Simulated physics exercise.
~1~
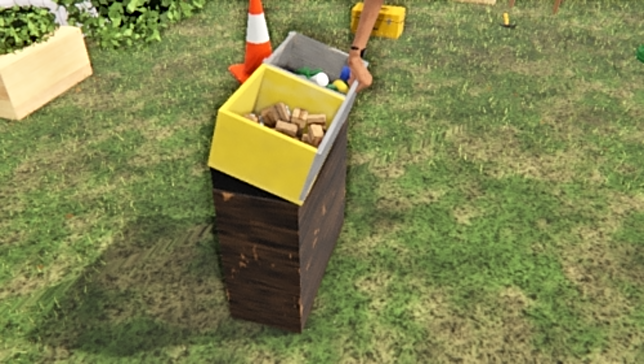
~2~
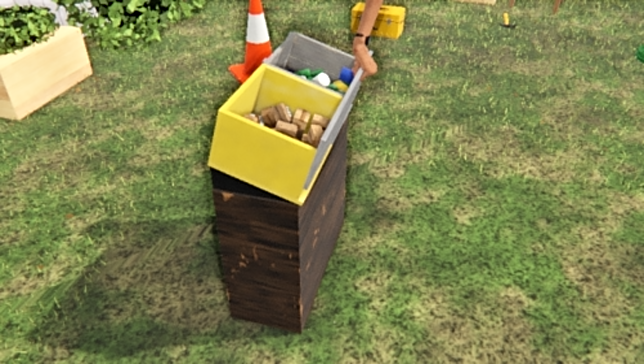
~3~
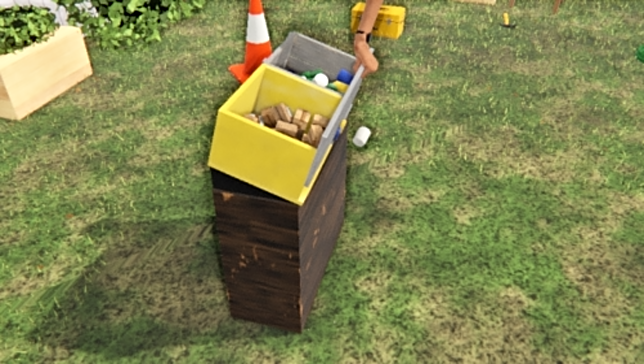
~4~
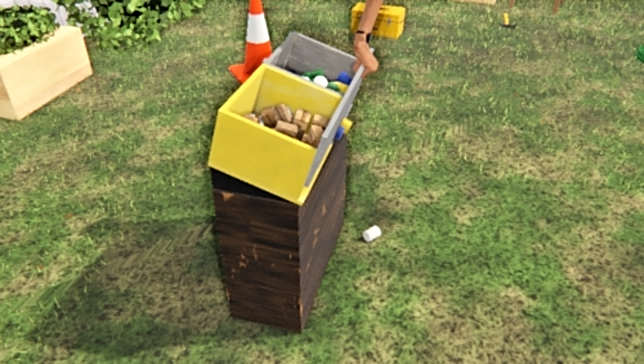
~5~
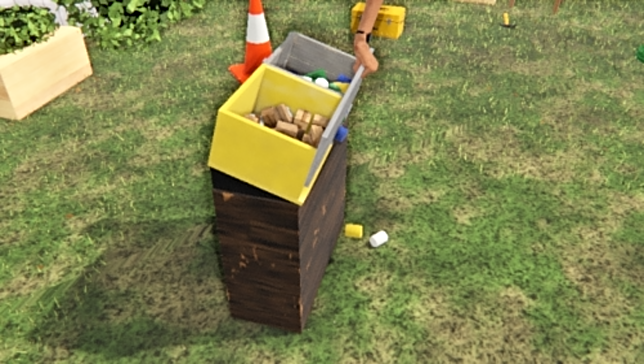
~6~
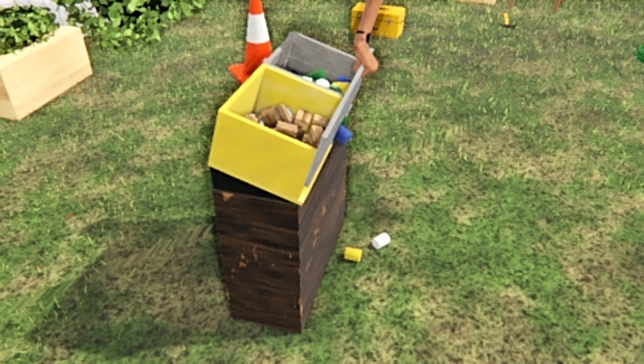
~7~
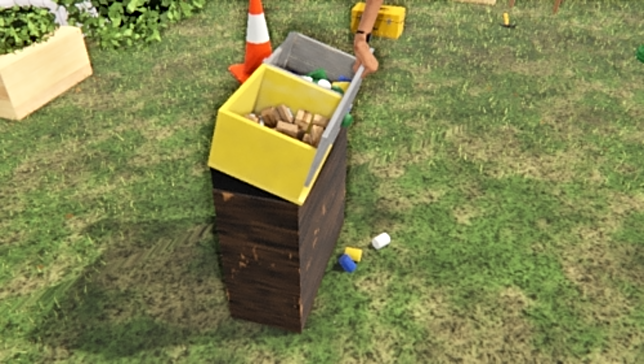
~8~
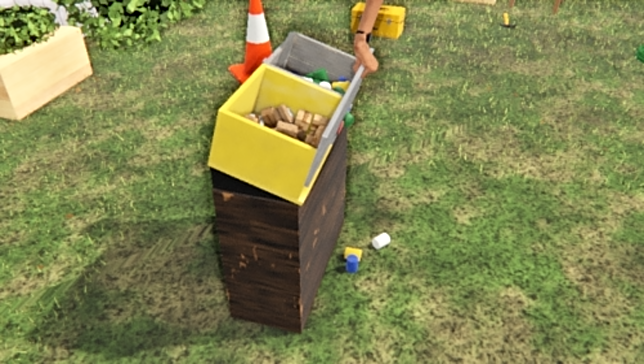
A hand reaches in from the top to the tilted grey bin, which sits beside a yellow one on a dark wooden stand in a sunny garden, viewed from above. The yellow bin holds small brown parcels and the grey one holds jars with coloured lids. An orange and white cone, a yellow case and a pale planter stand behind on the grass. The hand raises the gate slightly, and a white jar drops out to the right. A yellow one follows, then a blue one. The three lie together on the grass, while the other jars and all the parcels stay put.
